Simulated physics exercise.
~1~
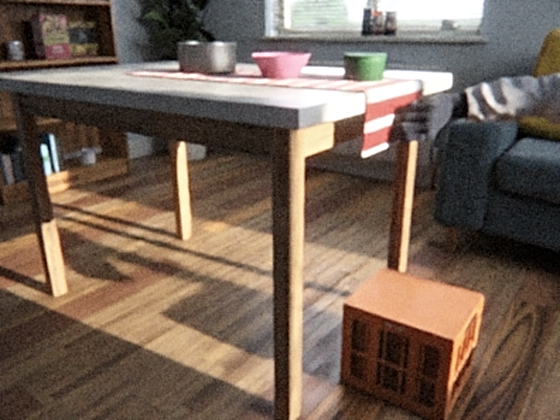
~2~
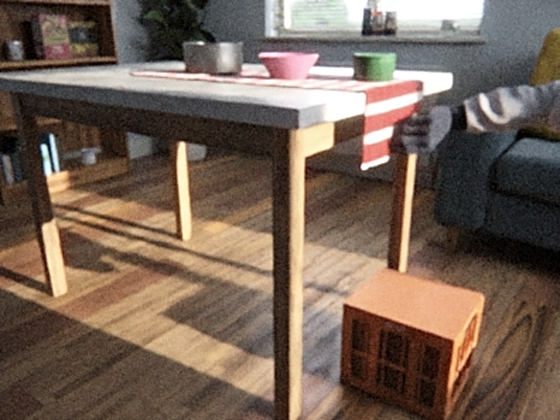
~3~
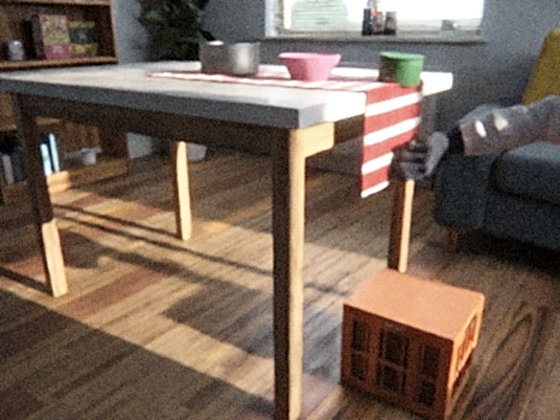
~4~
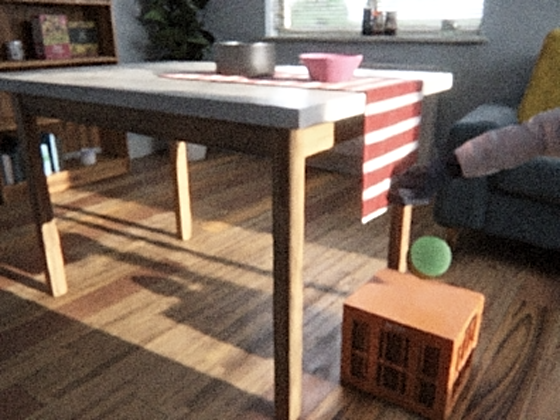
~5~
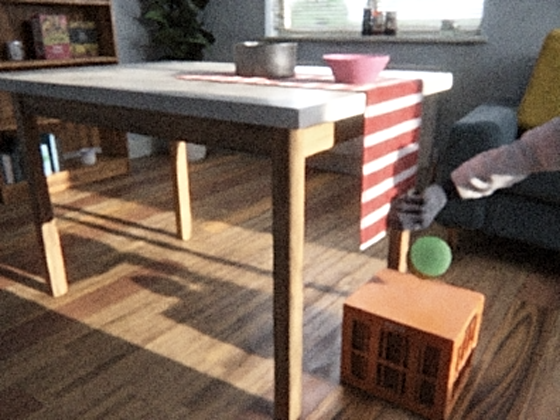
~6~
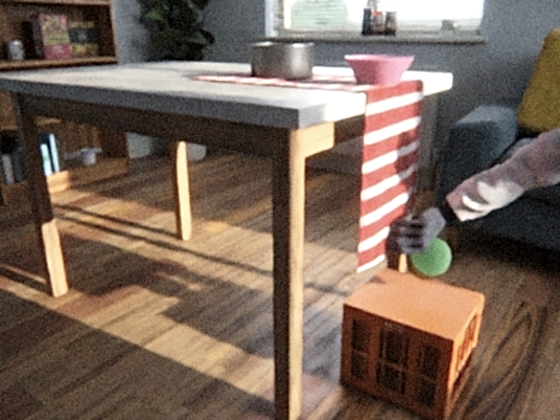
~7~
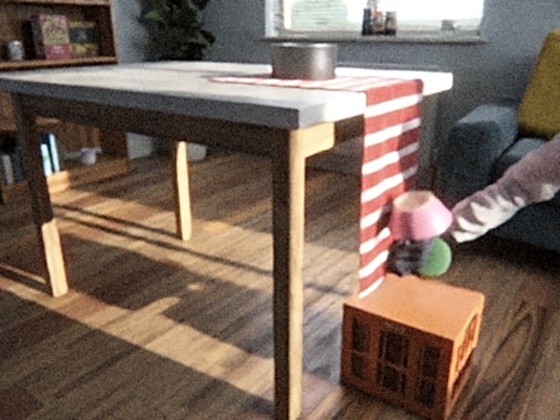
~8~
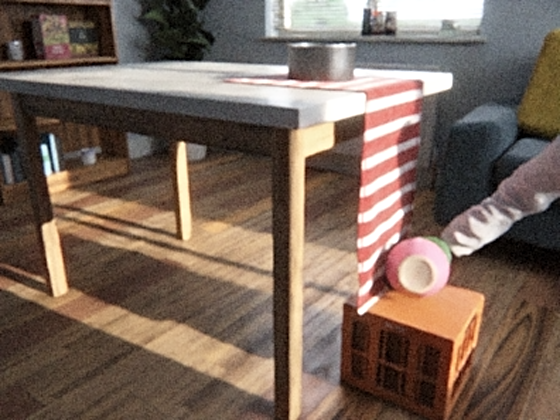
In the video, a gloved hand pulls a red-and-white striped cloth off the right end of a table, carrying a pot and two bowls along; the green bowl falls, then the pink one, and the cloth's end reaches the orange crate while the pot stays on the table.
